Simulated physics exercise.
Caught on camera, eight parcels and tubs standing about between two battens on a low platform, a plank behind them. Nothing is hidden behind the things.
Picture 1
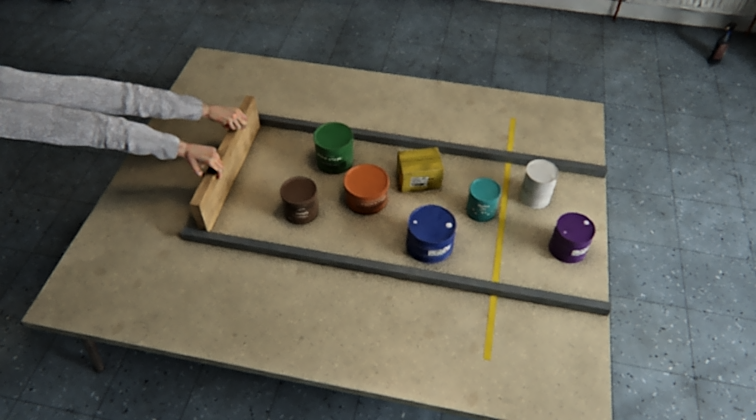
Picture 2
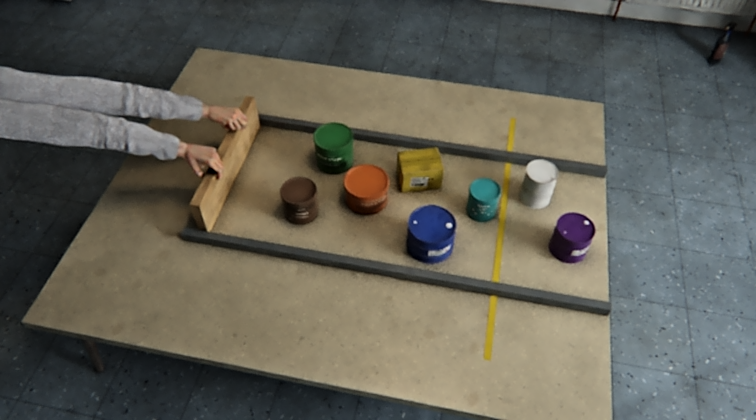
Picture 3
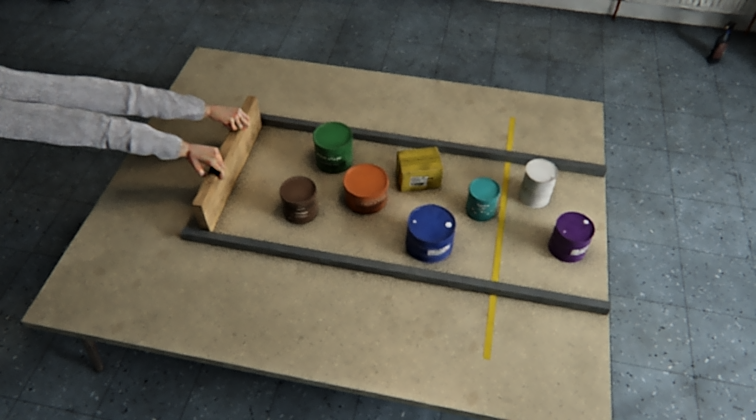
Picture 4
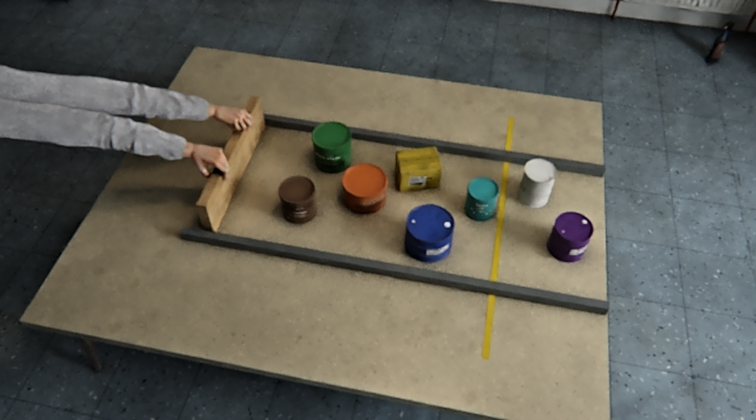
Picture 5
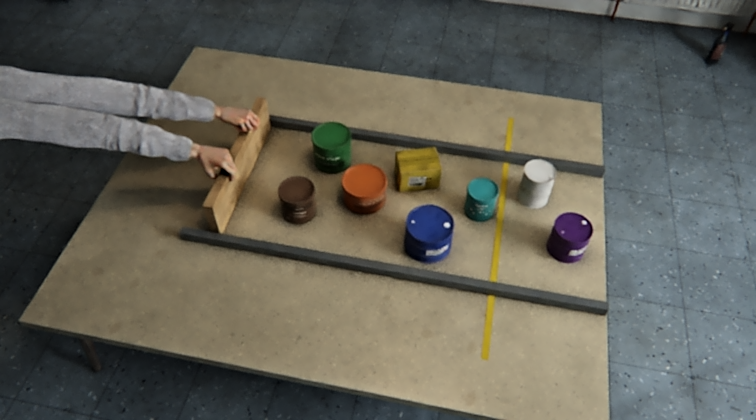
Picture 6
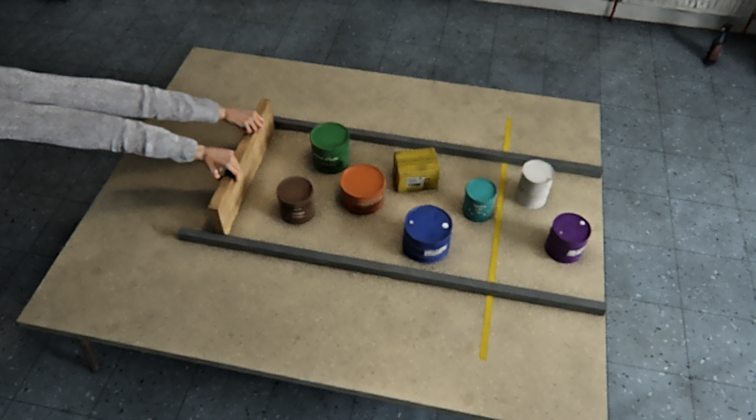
On a low tan platform over a blue-grey tiled floor, seen from above at an angle, two dark battens run left to right. Between them stand brown, green, orange, blue, turquoise, white and purple containers and a yellow parcel, with yellow tape crossing towards the right. Two grey-sleeved arms slide an upright wooden plank slightly rightward, while the containers stay put.
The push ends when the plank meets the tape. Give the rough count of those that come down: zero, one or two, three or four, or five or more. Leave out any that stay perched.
As it turns out, the number that fall off is zero.
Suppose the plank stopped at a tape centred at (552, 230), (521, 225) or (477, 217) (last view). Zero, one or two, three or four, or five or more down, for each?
The falls would be three or four; 1 or 2; none at all.
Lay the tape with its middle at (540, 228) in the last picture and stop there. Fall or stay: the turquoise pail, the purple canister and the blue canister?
The turquoise pail stays on, the purple canister is lost, the blue canister remains up.
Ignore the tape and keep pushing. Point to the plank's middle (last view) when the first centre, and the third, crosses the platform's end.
First at (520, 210), next at (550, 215).
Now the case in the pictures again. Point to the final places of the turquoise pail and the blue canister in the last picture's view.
The turquoise pail at (553, 235), the blue canister at (552, 267).
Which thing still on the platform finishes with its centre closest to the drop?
That is the purple canister.
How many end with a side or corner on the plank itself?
It touches 3.
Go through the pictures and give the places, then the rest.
In the first picture, purple canister (572, 238); white canister (538, 185); turquoise pail (483, 200); plank (228, 161); tape (502, 221).
In the second picture, white canister (538, 185); orange pail (367, 190).
In the third picture, turquoise pail (483, 200); plank (230, 161).
In the fourth picture, purple canister (570, 237); yellow parcel (418, 169).
In the fifth picture, white canister (536, 184); blue canister (429, 234).
In the sixth picture, purple canister (568, 238); white canister (535, 185); turquoise pail (479, 201); plank (245, 164); tape (498, 221).
Soon after, none off yet; purple canister at rest near (568, 238); white canister at rest near (535, 185); turquoise pail at rest near (479, 201).
Then, none off yet; purple canister at rest near (568, 238); white canister at rest near (535, 185); turquoise pail moved a little near (491, 210).
At rest, the number that fall off is zero.
